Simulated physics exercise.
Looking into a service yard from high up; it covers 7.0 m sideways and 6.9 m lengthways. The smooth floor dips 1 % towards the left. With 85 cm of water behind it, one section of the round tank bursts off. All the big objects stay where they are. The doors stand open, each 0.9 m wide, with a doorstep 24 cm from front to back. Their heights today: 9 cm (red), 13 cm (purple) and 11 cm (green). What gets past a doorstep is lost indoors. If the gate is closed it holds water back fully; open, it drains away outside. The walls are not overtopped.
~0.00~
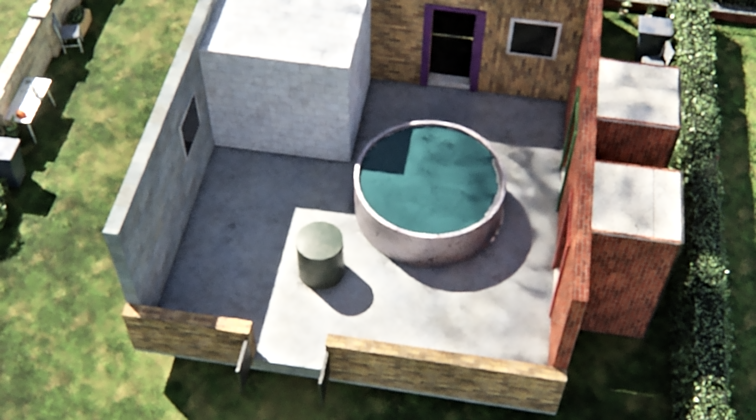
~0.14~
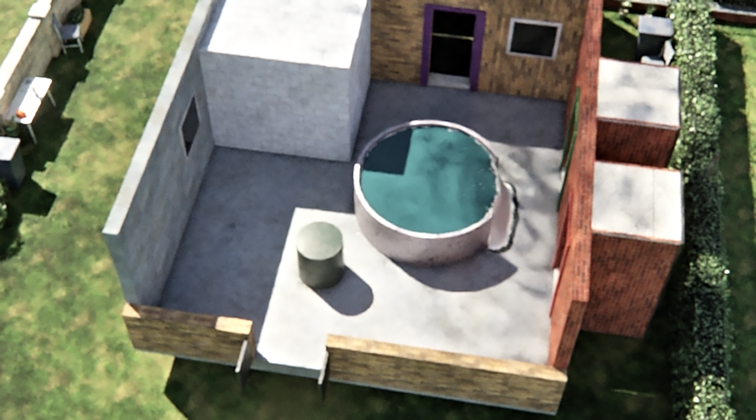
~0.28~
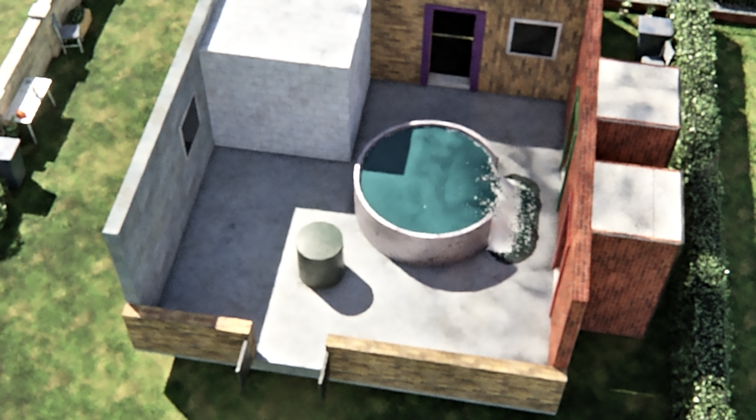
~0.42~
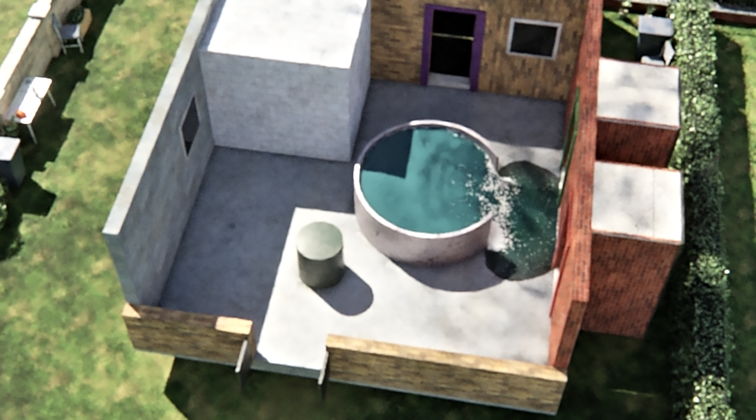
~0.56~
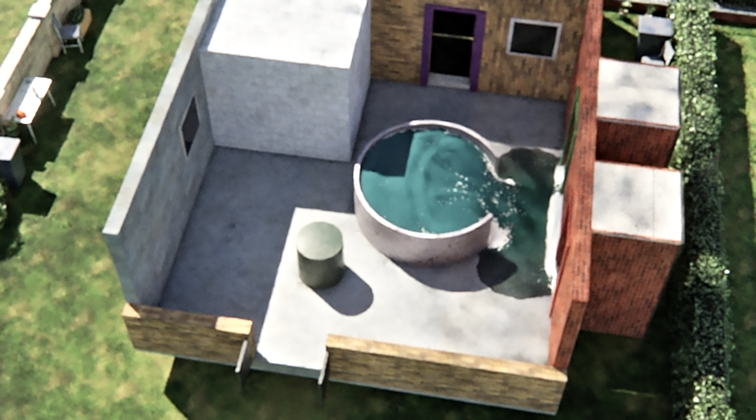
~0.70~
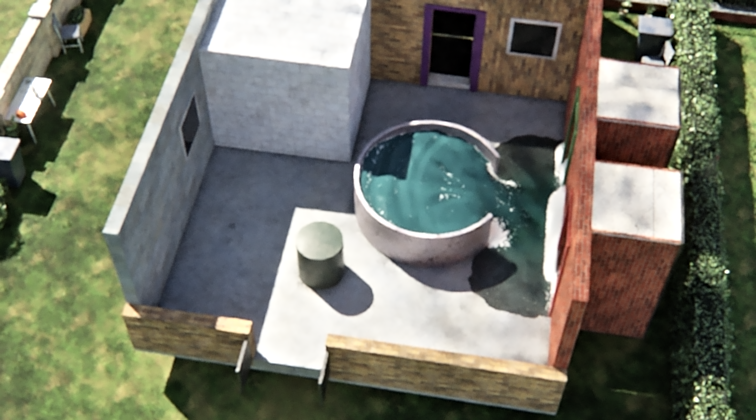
Water sits still in a round tank inside a walled yard, then bursts out through a section of its right side. It splashes onto the pale floor, spreads as a dark pool to the brick wall on the right, and runs along it while the surface in the tank swirls.
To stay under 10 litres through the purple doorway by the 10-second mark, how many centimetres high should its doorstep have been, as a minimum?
It would have to be roughly 11 cm high.
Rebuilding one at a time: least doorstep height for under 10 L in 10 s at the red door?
About 26 cm at red.
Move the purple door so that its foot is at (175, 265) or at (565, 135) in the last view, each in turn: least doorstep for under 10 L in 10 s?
About 17 and 17 cm.
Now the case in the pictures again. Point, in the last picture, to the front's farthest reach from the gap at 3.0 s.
Near (259, 347).
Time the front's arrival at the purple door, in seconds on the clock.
Purple 2.2 s.
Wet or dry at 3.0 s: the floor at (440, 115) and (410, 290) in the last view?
In turn: Flooded, under water.
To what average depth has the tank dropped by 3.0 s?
About 38 cm.
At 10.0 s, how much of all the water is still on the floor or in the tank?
Some 82 per cent remains.
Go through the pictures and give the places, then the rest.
In the first picture, still water, 85 cm deep, in the round tank at (430, 179); the purple door at (452, 53) is dry.
In the second picture, water pours out at (500, 205) and has run 0.4 m, to (506, 247); about 10 cm deep outside, 85 cm at the back.
In the third picture, the front is at (534, 189), 0.8 m from the gap at (499, 208); 1.4 m2 of floor is wet, 85 cm left at the back.
In the fourth picture, water pours out at (499, 209) and has run 1.3 m, to (559, 185); about 11 cm deep outside, 85 cm at the back.
In the fifth picture, the gap is at (499, 210), the front 1.6 m out at (561, 162); the back of the round tank holds 85 cm.
In the sixth picture, the front is at (562, 145), 1.9 m from the gap at (499, 209); 5.0 m2 of floor is wet, 82 cm left at the back; 2.0 m in a straight line remain to the purple door at (452, 53).
After 1.4 s water covers 15 % of the floor, deepest (62 cm) near (550, 222); it has not reached the purple door.
After 3.0 s water covers 50 % of the floor, deepest (38 cm) near (559, 114); 11 cm at the purple door, 0 litres in over its 13 cm doorstep.
After 10.0 s water covers 95 % of the floor, deepest (19 cm) near (316, 245); 12 cm at the purple door, 5 litres in over its 13 cm doorstep.
At the purple door as built, the water arrived by 2.2 s and peaked near 15 cm at 8.8 s.
With a doorstep of 9 cm, 21 litres would have come in within the 10 s; with 12.5 cm, 6 litres. So under 10 litres takes about 11 cm.
